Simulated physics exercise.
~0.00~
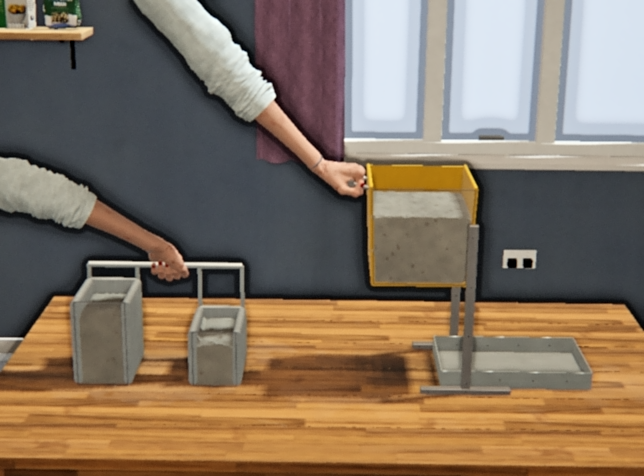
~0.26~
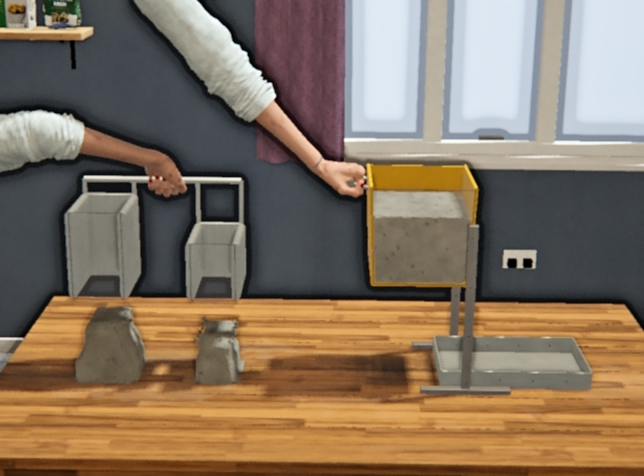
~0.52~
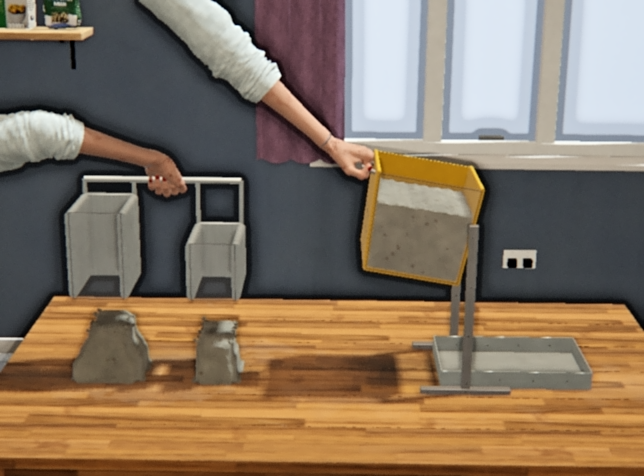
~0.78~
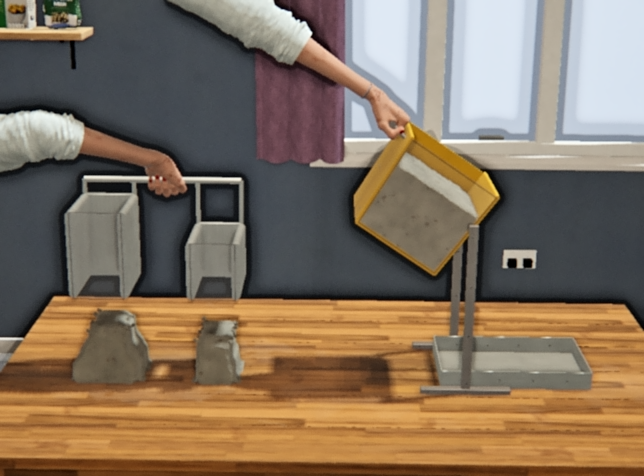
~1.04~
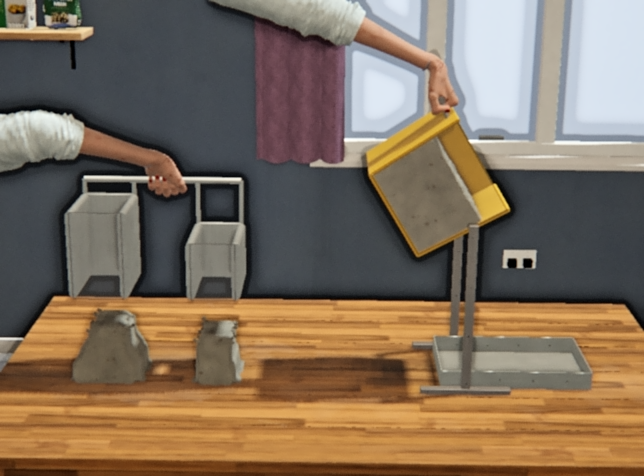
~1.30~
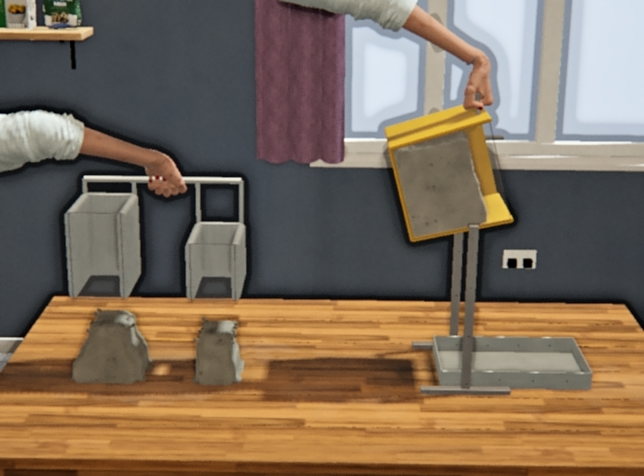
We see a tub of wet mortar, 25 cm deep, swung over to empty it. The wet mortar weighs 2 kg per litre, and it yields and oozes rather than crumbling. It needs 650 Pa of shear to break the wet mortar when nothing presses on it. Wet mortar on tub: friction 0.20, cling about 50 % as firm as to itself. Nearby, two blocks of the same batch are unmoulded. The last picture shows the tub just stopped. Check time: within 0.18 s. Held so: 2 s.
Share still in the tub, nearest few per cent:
100 %.
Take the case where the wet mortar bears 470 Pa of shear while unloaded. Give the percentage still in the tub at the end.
90 %.
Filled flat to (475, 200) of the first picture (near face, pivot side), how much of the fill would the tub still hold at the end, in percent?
About 95 per cent.
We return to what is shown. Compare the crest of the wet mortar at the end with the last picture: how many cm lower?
About 3 cm.
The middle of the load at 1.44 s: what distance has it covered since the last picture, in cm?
I'd estimate roughly 2 centimetres.
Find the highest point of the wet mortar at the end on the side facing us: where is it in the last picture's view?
Peak location: Approx. (413, 152).
After 1.44 s, the tub is at 75 degrees and holds 100 %.
After 1.61 s, the tub is at 75 degrees and holds 100 %.
After 1.78 s, the tub is at 75 degrees and holds 100 %.
After 1.95 s, the tub is at 75 degrees and holds 100 %.
After 3.30 s, the tub is at 75 degrees and holds 100 %.
